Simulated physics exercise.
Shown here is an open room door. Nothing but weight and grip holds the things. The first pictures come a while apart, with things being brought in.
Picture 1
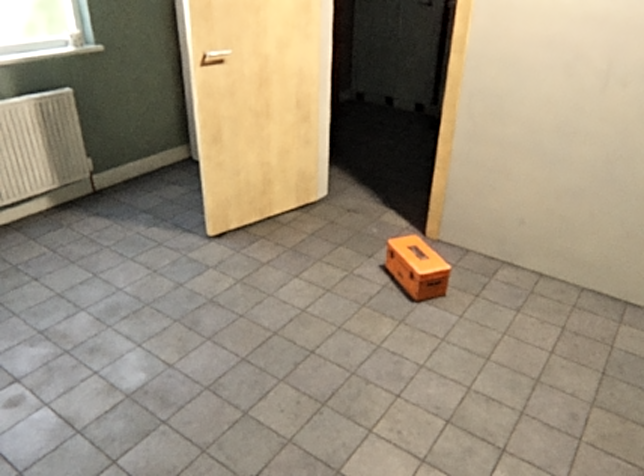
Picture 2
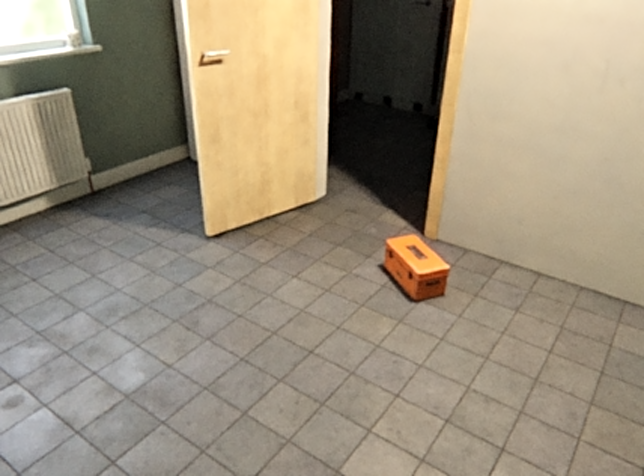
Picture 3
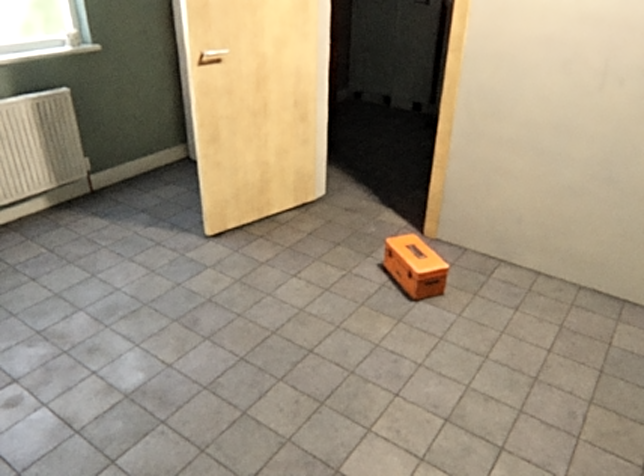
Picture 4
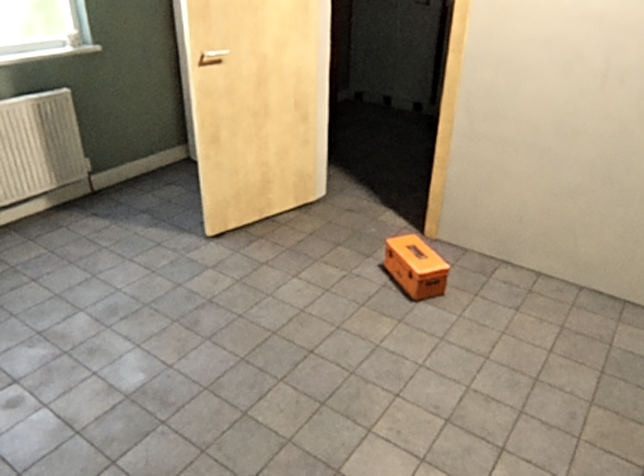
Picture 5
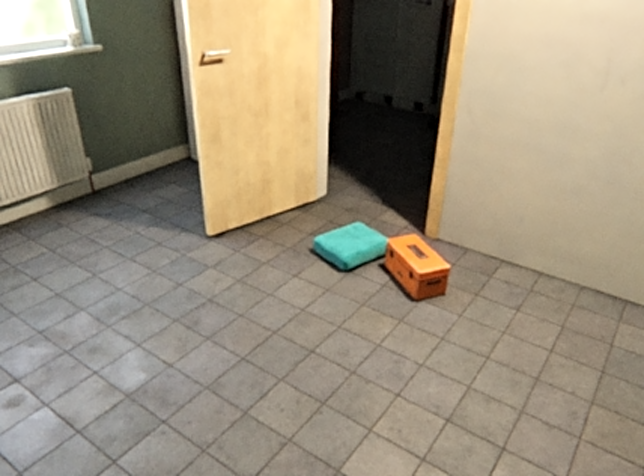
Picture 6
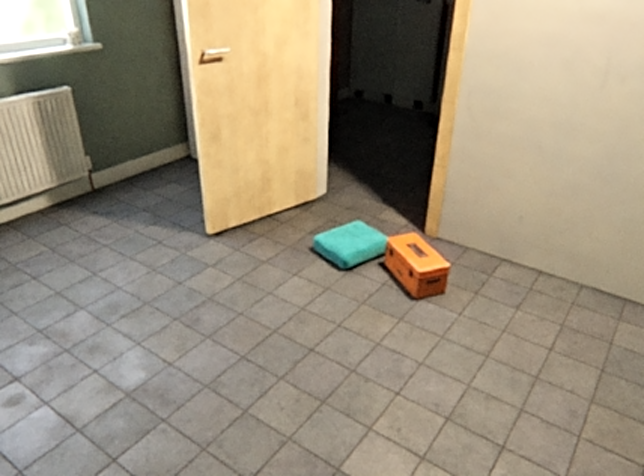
Open wooden door standing still above a tiled floor with an orange toolbox, a turquoise cushion then appearing to the toolbox's left.
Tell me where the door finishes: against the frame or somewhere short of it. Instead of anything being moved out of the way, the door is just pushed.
The door's path is barred.
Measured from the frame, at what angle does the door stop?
It comes to about 25°.
Then, 0.90 s on from there, door at 81°.
Then, 1.60 s on from there, door at 52°; turquoise cushion shifted a little near (364, 244).
Then, 1.90 s on from there, door at 44°; turquoise cushion shifted a little near (378, 242).
Then, 2.40 s on from there, door at 31°; turquoise cushion shifted about its own width near (397, 238).
In the end, door at 26°; moved from the start, turquoise cushion; orange toolbox unmoved. At the end, from the last picture's camera, turquoise cushion near (406, 235).
